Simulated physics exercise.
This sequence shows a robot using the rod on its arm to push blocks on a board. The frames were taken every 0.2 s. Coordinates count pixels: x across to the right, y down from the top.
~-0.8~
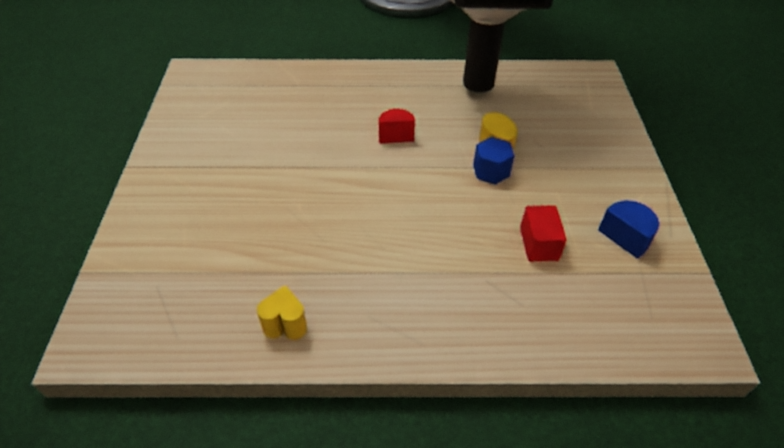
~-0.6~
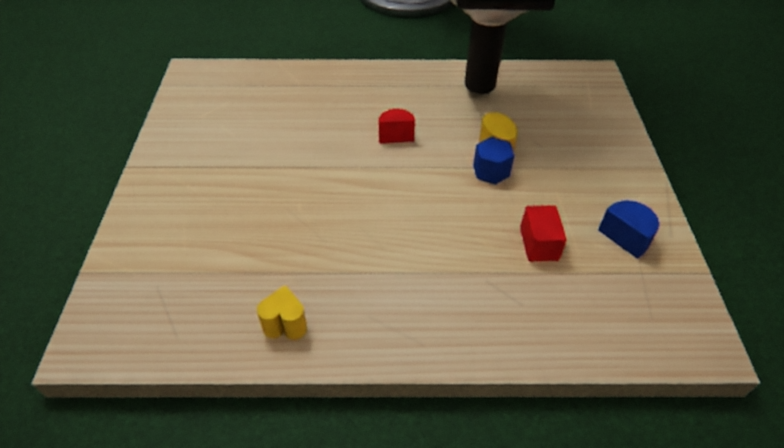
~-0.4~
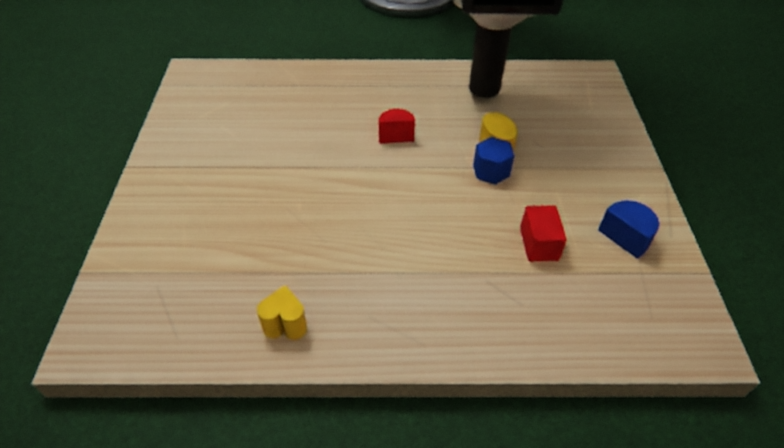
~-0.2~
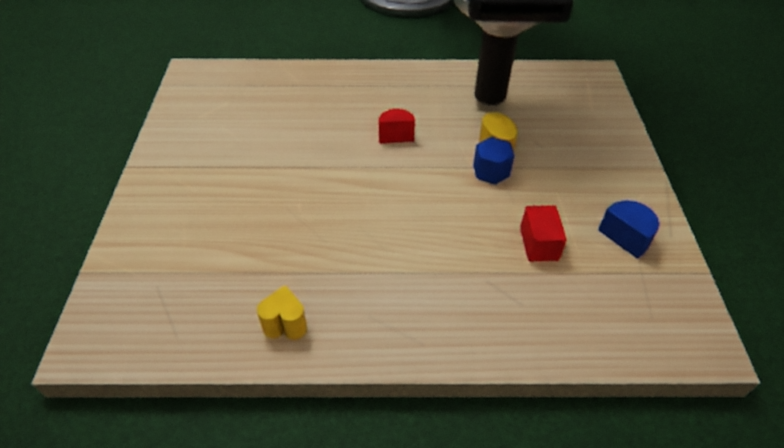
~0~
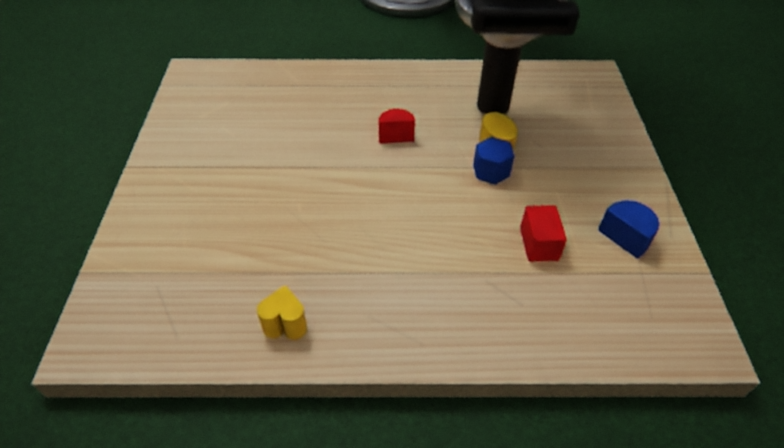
A black rod on a robot arm moved slightly right and down the wooden board toward the yellow block touching a blue one, while all the red, blue and yellow blocks stayed still.
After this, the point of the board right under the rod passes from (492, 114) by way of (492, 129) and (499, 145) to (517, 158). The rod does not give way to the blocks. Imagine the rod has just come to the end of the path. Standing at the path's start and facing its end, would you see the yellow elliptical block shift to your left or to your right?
It moves over to the left.
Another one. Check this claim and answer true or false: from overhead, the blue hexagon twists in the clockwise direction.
The statement is true.
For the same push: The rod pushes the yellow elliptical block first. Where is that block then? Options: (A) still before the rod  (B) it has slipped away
It's A.
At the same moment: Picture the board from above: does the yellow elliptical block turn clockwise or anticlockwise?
From the top, the block rotates counterclockwise.
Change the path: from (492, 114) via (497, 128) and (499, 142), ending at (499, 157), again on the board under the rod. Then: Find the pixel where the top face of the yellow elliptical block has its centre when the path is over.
The top centre is at (519, 160).
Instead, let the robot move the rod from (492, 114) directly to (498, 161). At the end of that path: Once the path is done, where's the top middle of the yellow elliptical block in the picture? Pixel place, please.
That would be at about pixel (524, 162).
On the path given first. Halfway along, rod (495, 130); blue hexagon (495, 160), turned 20° clockwise; yellow elliptical block (510, 141), turned 20° anticlockwise.
At the end, rod (519, 150); blue hexagon (494, 163), turned 30° clockwise; yellow elliptical block (536, 163), turned 25° anticlockwise.
